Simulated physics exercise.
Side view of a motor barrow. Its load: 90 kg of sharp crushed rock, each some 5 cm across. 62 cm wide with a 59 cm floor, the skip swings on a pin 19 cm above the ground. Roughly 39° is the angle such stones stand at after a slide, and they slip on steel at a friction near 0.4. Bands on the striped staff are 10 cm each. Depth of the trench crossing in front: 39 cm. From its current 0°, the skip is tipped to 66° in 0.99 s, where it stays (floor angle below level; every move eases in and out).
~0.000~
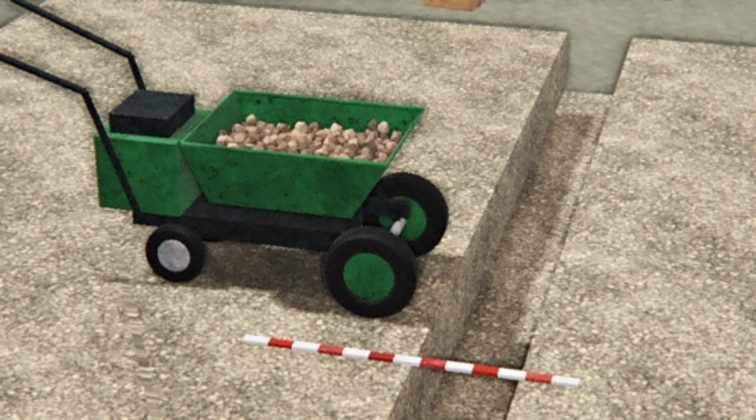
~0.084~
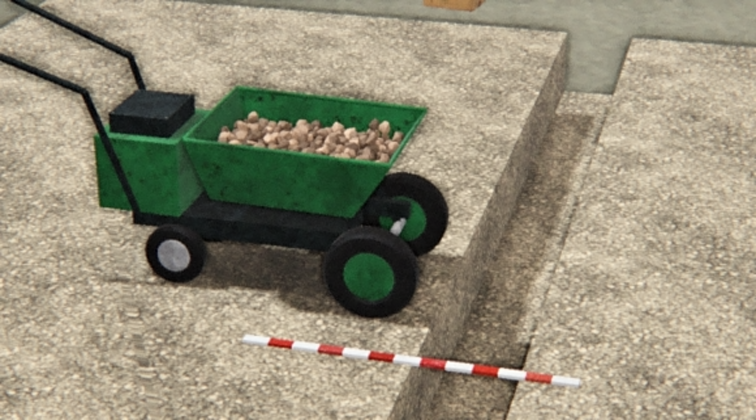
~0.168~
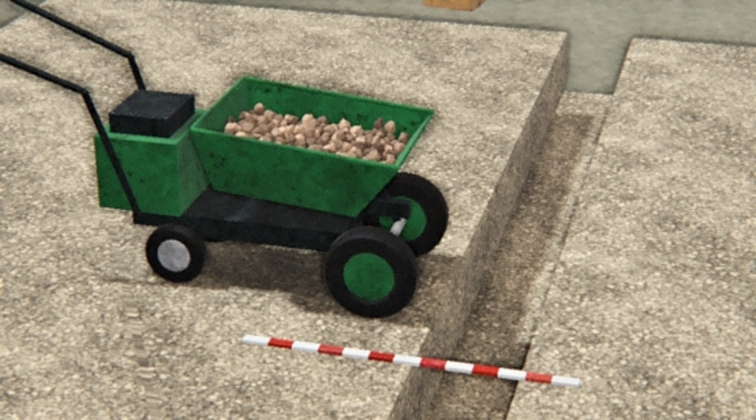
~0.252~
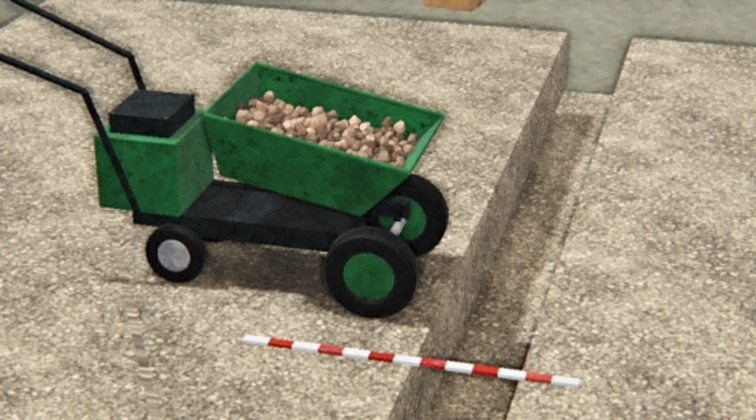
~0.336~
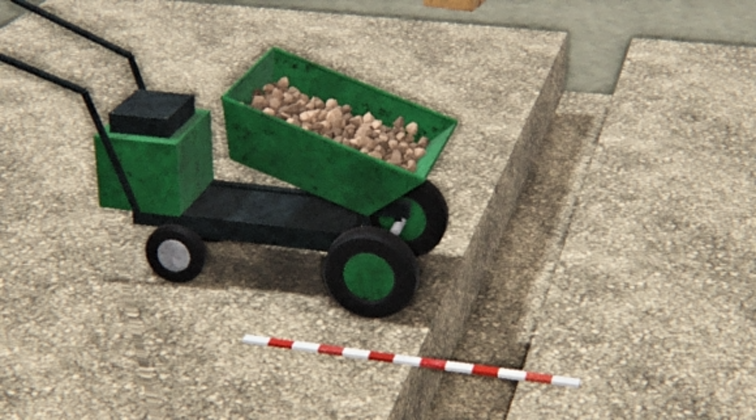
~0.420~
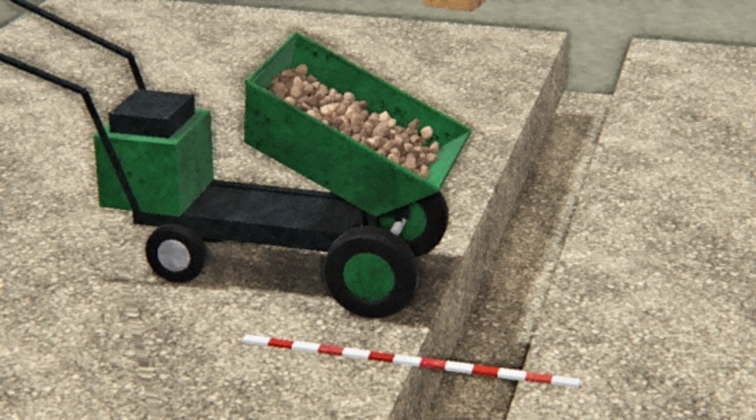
A green skip full of stones tilts steadily down toward the right on a motor barrow.
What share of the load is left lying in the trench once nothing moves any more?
About 26 per cent.
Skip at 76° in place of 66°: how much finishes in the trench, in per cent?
About 55%.
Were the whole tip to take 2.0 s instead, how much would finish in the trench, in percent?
Probably about 30 in a hundred.
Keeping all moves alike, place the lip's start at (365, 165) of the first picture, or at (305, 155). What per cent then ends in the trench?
First some 40, then 45 per cent.
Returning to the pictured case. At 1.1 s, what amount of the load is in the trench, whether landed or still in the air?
About 10 per cent by then.
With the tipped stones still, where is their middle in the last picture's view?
The tipped stones centre close to (535, 370).
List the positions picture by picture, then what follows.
In the first frame, lip at (387, 166), floor tilted 0°, highest stones at (310, 133).
In the second frame, the skip is at 1°, its lip at (390, 166); the top of the load is at (302, 131); the stones move at 0.3 m/s on average.
In the third frame, lip at (398, 169), floor tilted 5°, highest stones at (276, 124); the stones move at 0.5 m/s on average.
In the fourth frame, the skip is at 11°, its lip at (410, 173); the top of the load is at (275, 109); the stones move at 0.7 m/s on average.
In the fifth frame, the skip is at 18°, its lip at (424, 180); the top of the load is at (277, 95); the stones move at 0.8 m/s on average.
In the sixth frame, lip at (439, 190), floor tilted 26°, highest stones at (294, 82); the stones move at 0.9 m/s on average.
After 0.7 s the floor is at 56°; 100 % in the skip; the foremost stones are at (467, 212).
After 1.1 s the floor is at 66°; 89 % in the skip, 8 % in the trench, 3 % past the trench; the foremost stones are at (561, 299).
After 1.4 s the floor is at 66°; 63 % in the skip, 15 % in the trench, 22 % past the trench; the foremost stones are at (658, 321).
After 3.4 s the floor is at 66°; 51 % in the skip, 26 % in the trench, 23 % past the trench; the foremost stones are at (712, 342).
